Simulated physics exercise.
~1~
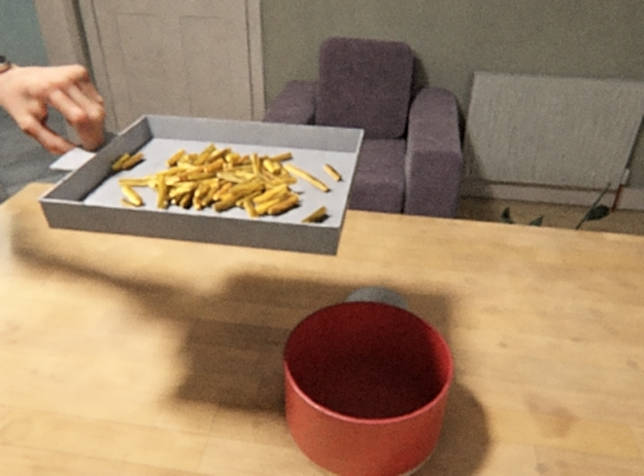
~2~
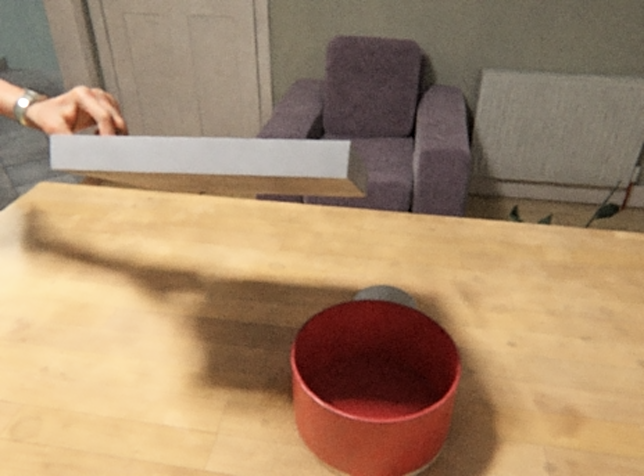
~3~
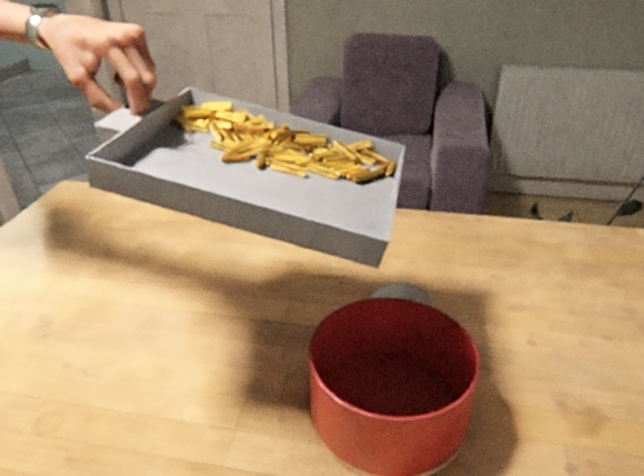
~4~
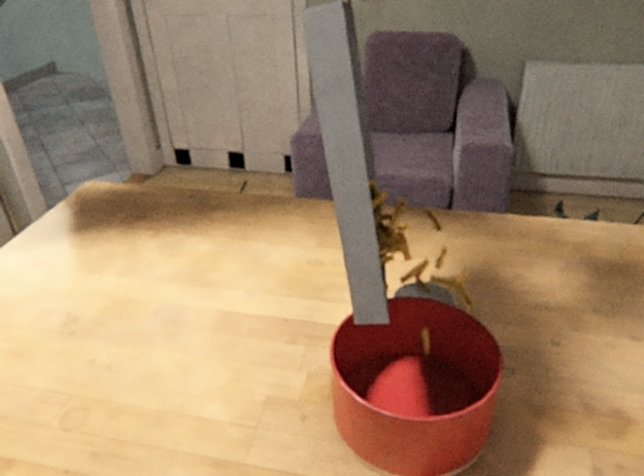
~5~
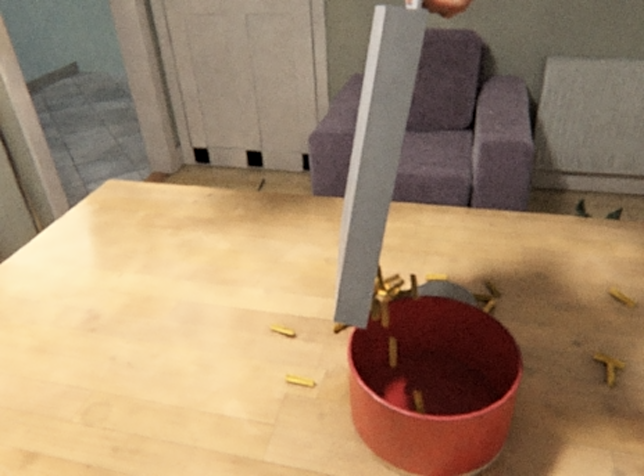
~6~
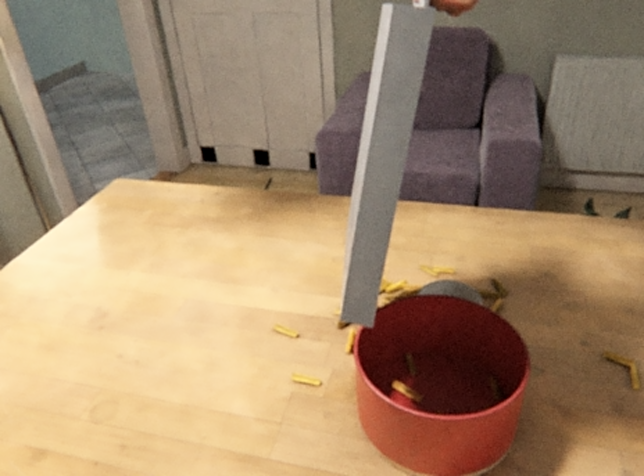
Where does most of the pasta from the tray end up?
Most of it ends up outside the containers, scattered on the table, while the red pot and the pale dish behind it each get only a small share.
